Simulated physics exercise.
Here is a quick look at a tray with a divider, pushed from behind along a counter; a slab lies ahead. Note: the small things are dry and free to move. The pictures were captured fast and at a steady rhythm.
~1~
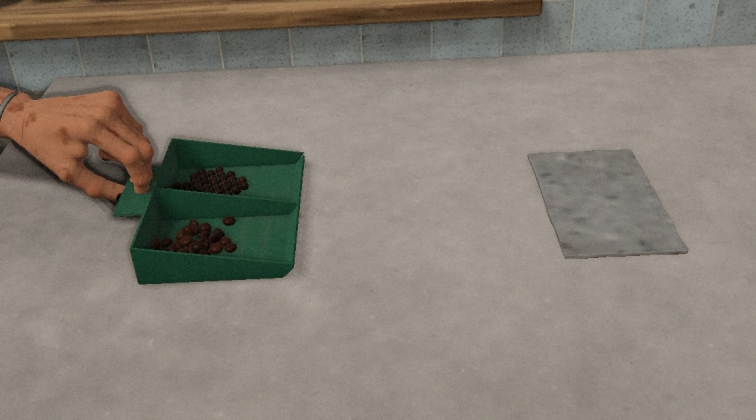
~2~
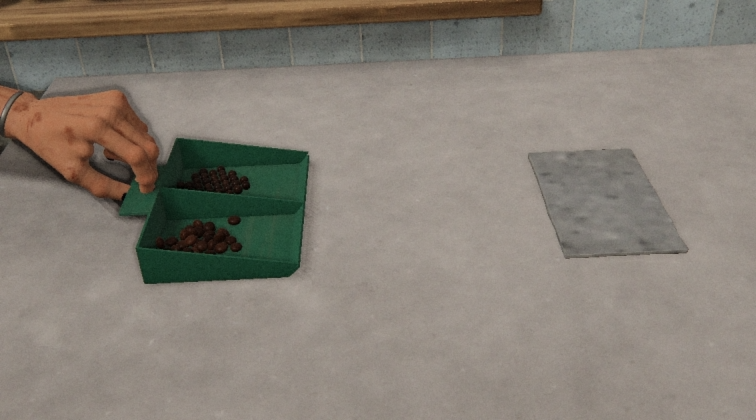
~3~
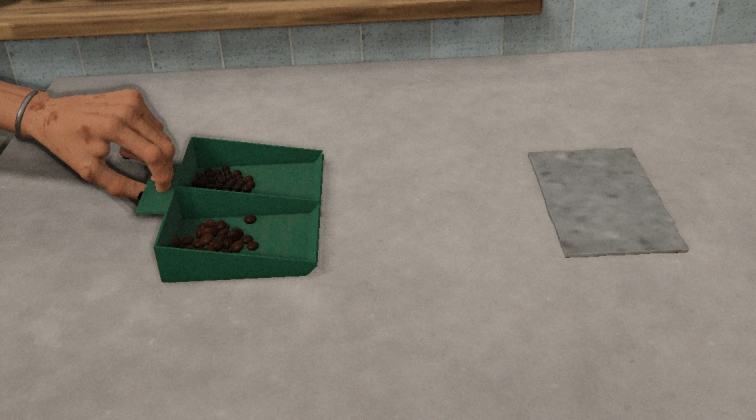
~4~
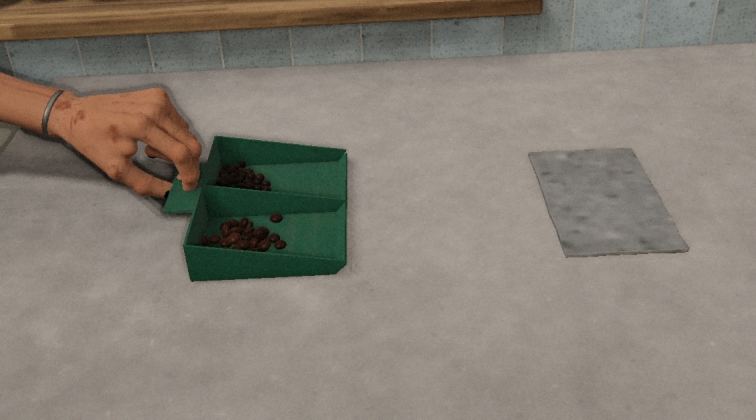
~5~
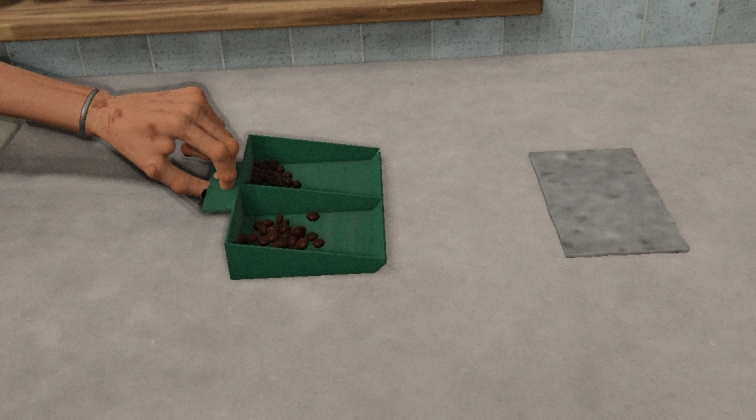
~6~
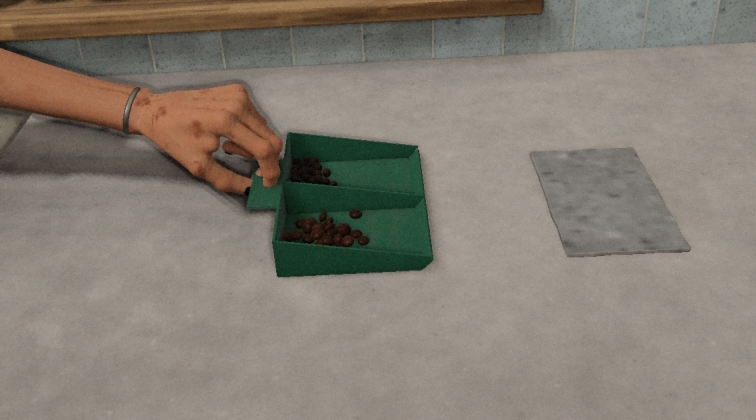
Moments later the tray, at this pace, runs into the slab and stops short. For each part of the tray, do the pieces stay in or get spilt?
The nearer batch stays in; the farther batch gets partly spilt.
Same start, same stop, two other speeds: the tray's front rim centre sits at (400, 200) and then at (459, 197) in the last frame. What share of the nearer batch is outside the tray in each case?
Try 1: About 0 percent. Try 2: About 10 percent.
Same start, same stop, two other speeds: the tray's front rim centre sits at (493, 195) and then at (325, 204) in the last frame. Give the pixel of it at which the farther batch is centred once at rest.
Try 1: Near (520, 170). Try 2: Near (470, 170).
Then, 0.08 s after the last picture, tray still sliding, front rim near (480, 196); nearer batch all inside; farther batch all inside.
Then, 0.27 s after the last picture, tray stopped at the slab; nearer batch all inside, moved towards the front rim; farther batch all inside, moved towards the front rim.
Then, 0.48 s after the last picture, tray stopped at the slab; nearer batch all inside, moved towards the front rim; farther batch about a third out of the tray.
By the end, tray stopped at the slab; nearer batch all inside, moved towards the front rim; farther batch about a third out of the tray.
